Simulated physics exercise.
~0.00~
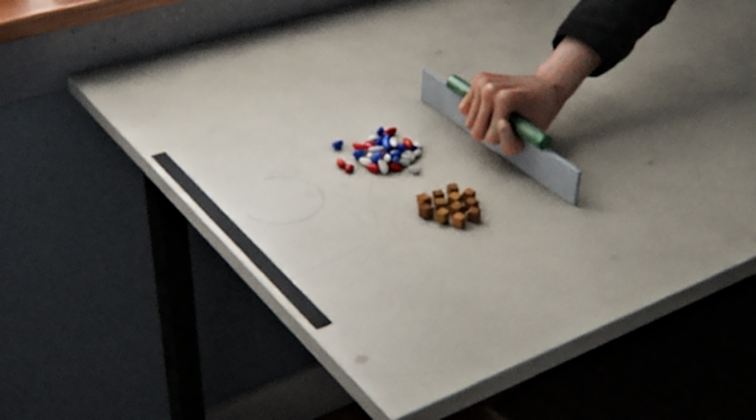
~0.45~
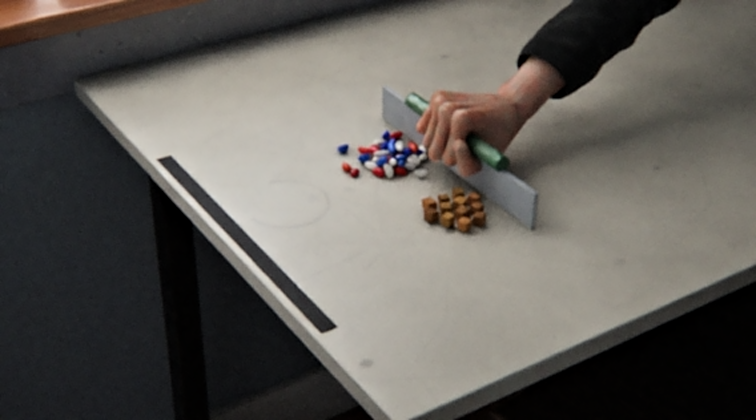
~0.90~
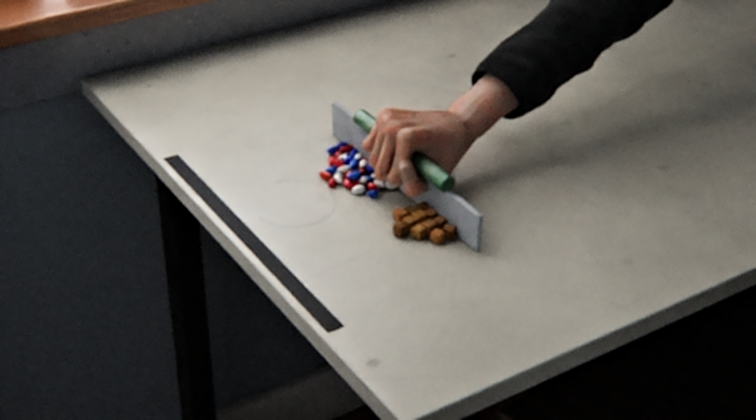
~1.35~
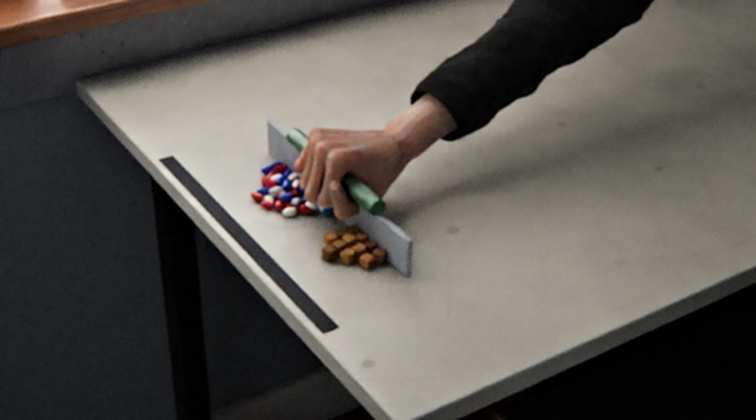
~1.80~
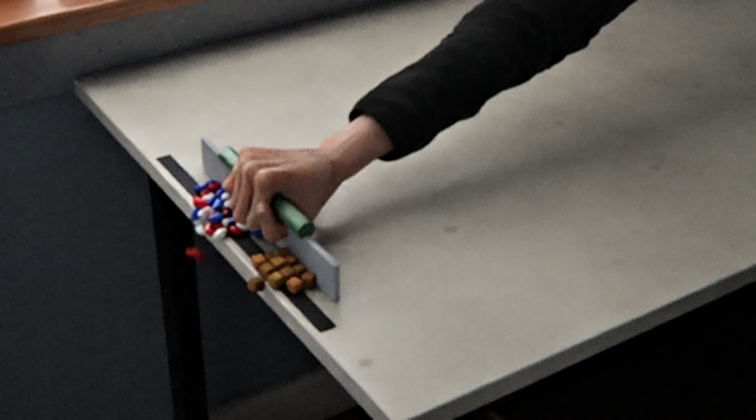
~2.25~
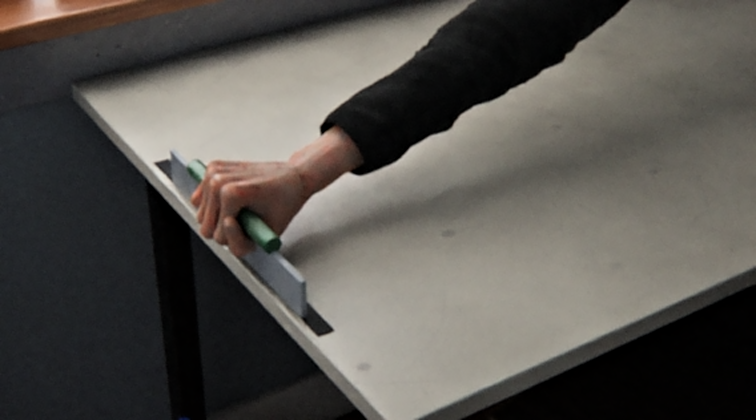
In this clip, a hand holding a scraper with a green handle pushes a pile of red, white and blue pieces and a pile of small brown cubes leftward across a pale table until they spill over the edge, and the scraper stops at the black tape.
